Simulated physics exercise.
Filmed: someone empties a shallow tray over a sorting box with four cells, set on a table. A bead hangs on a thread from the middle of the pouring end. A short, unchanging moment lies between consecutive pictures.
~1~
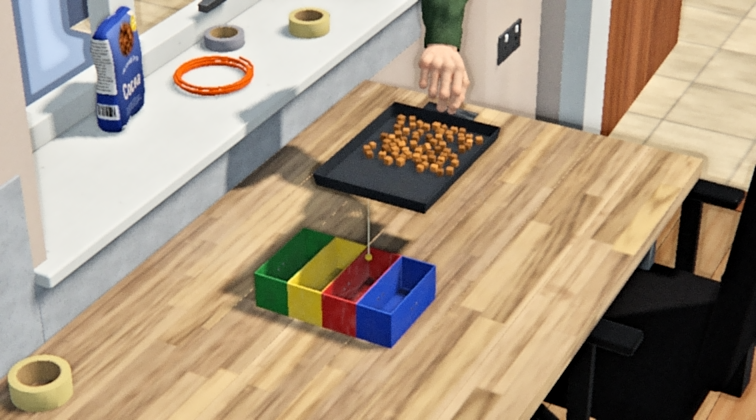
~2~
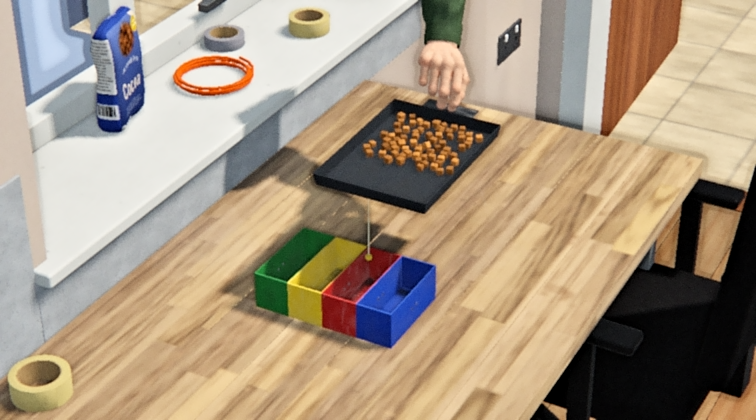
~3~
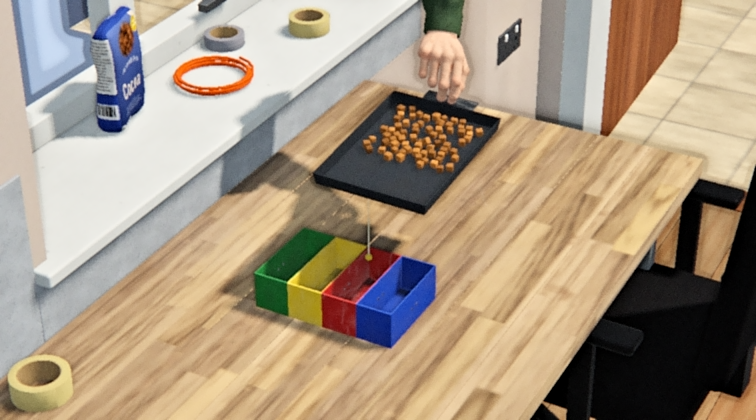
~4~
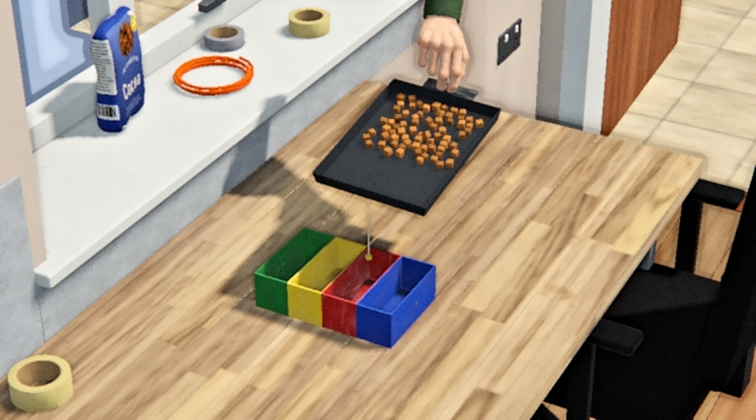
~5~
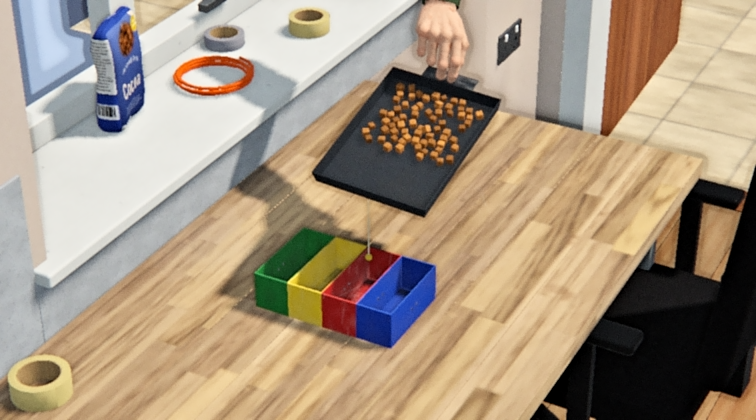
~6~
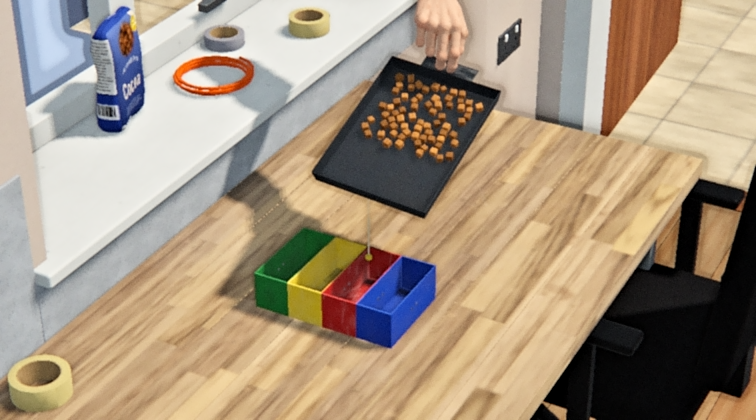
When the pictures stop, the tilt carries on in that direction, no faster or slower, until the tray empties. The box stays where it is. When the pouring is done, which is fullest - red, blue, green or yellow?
Fullest: The blue cell.
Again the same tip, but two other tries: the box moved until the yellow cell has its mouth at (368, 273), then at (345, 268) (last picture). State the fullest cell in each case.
Result 1: That red cell; result 2: The cell in blue.
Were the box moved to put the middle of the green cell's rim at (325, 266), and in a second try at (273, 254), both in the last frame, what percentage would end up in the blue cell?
40 %, then 30 %.
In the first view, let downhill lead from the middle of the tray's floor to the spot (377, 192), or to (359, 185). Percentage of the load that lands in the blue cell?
First case: 30 %; second case: 0 %.
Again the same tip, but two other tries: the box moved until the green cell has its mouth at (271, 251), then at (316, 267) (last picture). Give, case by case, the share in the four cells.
Close to 30 per cent, followed by close to 100 per cent.
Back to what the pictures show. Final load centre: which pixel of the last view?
(388, 325).
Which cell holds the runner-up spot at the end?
Rank 2: The red one.
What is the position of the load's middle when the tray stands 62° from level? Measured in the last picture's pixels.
Mark it at roughly (400, 188) in the final frame.
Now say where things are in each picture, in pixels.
The first picture shows corners of the pouring end at (316, 173) and (424, 202), level; middle of the load at (421, 149), brown sugar cubes; bead on its thread at (369, 257); green cell at (272, 291); yellow cell at (305, 301); red cell at (339, 312); blue cell at (374, 323).
The second picture shows corners of the pouring end at (316, 173) and (424, 202), level; middle of the load at (421, 148).
The third picture shows corners of the pouring end at (316, 172) and (424, 204), tipped barely, lowest at the right corner; middle of the load at (421, 143).
The fourth picture shows corners of the pouring end at (315, 171) and (424, 206), tipped a little, lowest at the right corner; middle of the load at (421, 136).
The fifth picture shows corners of the pouring end at (315, 171) and (424, 208), tipped clearly, lowest at the right corner; middle of the load at (421, 130).
The sixth picture shows corners of the pouring end at (315, 171) and (424, 210), tipped clearly, lowest at the right corner; middle of the load at (420, 124), a small part on the move; green cell at (272, 291); yellow cell at (305, 301); red cell at (339, 312); blue cell at (374, 323).
Soon, tray tipped steeply; nearly all on the tray; a stray few falling or outside the box.
A while on, tray tipped right over; most on the tray; a small part in the blue cell; a stray few in the red cell; a stray few in the yellow cell; a small part falling or outside the box.
Towards the end, tray tipped past a quarter turn; about a third in the blue cell; about a quarter in the red cell; a stray few in the yellow cell; about a third falling or outside the box.
Finally, tray tipped past a quarter turn; about a third in the blue cell; about a quarter in the red cell; a stray few in the yellow cell; none in the green cell; about a third outside the box.
